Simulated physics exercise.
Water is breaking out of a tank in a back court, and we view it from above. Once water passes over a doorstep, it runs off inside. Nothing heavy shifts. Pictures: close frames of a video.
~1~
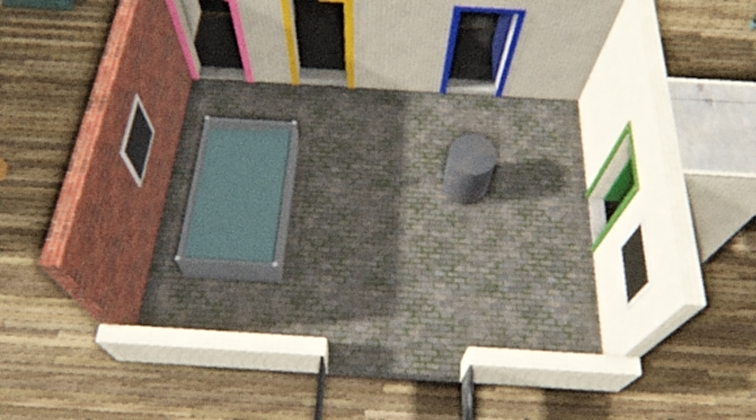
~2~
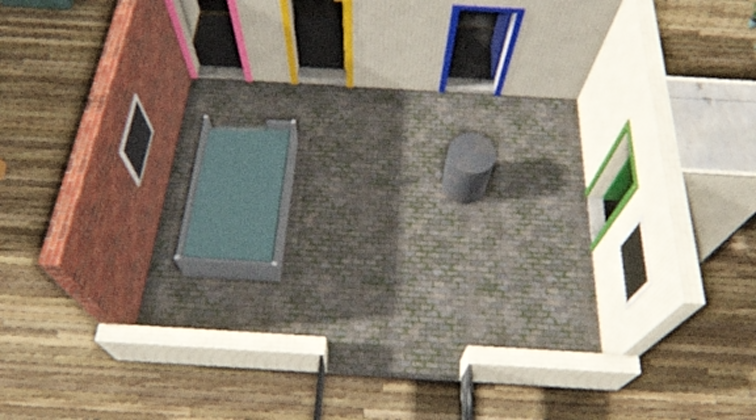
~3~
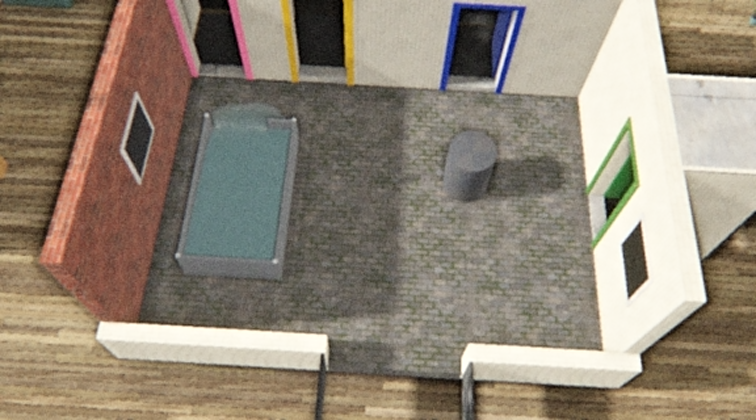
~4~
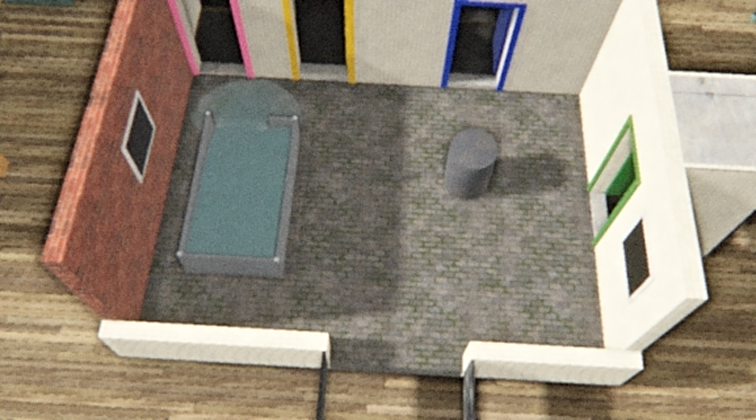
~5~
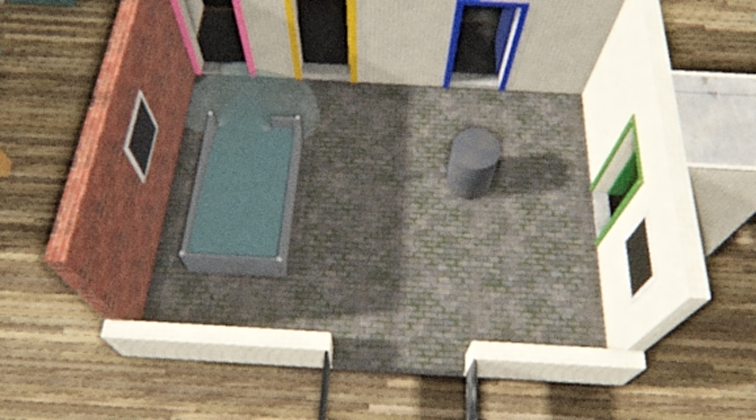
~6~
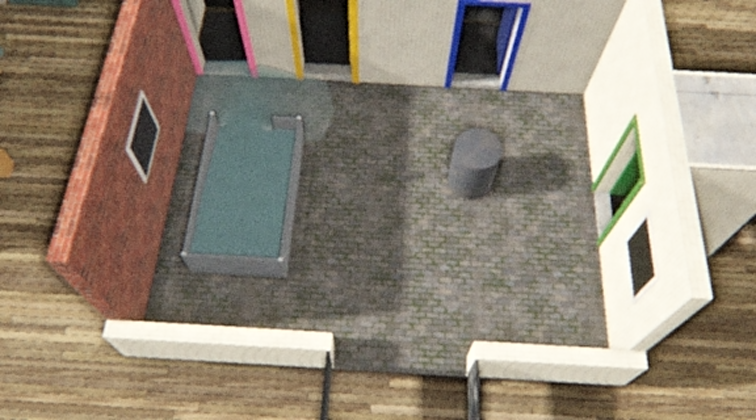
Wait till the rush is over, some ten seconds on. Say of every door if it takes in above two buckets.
As I see it, I expect the blue door to stay within two buckets. I expect the yellow door to stay within two buckets. I expect the green door to stay within two buckets. I expect the pink door to go over the limit.
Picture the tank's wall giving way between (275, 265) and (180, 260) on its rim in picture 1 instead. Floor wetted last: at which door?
I'd go with the blue one.
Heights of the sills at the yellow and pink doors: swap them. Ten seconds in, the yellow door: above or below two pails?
As far as I can tell, the yellow one overshoots.
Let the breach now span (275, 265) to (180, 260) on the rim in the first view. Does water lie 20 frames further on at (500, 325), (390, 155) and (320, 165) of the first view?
In turn: Inundated, then untouched, then untouched.
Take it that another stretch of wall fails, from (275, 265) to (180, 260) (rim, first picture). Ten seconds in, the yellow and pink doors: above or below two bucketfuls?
Lab note: Yellow door below the mark, pink door above the mark.
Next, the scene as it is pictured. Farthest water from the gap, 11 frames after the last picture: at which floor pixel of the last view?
Farthest reach: About (472, 93).
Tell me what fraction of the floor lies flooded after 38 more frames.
I'd estimate some 55 per cent.
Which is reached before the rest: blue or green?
I'd say it's the blue door.
A moment on, water covers 10 % of the floor; the blue door not reached, the yellow door wet at the sill, nothing in, the green door not reached, the pink door far over two buckets in.
Next, water covers 20 % of the floor; the blue door wet at the sill, nothing in, the yellow door wet at the sill, nothing in, the green door not reached, the pink door far over two buckets in.
Then, water covers 40 % of the floor; the blue door wet at the sill, nothing in, the yellow door wet at the sill, nothing in, the green door not reached, the pink door far over two buckets in.
Later, water covers 55 % of the floor; the blue door wet at the sill, nothing in, the yellow door wet at the sill, nothing in, the green door wet at the sill, nothing in, the pink door far over two buckets in.
In the end, water covers 85 % of the floor; the blue door wet at the sill, nothing in, the yellow door wet at the sill, nothing in, the green door wet at the sill, nothing in, the pink door far over two buckets in.
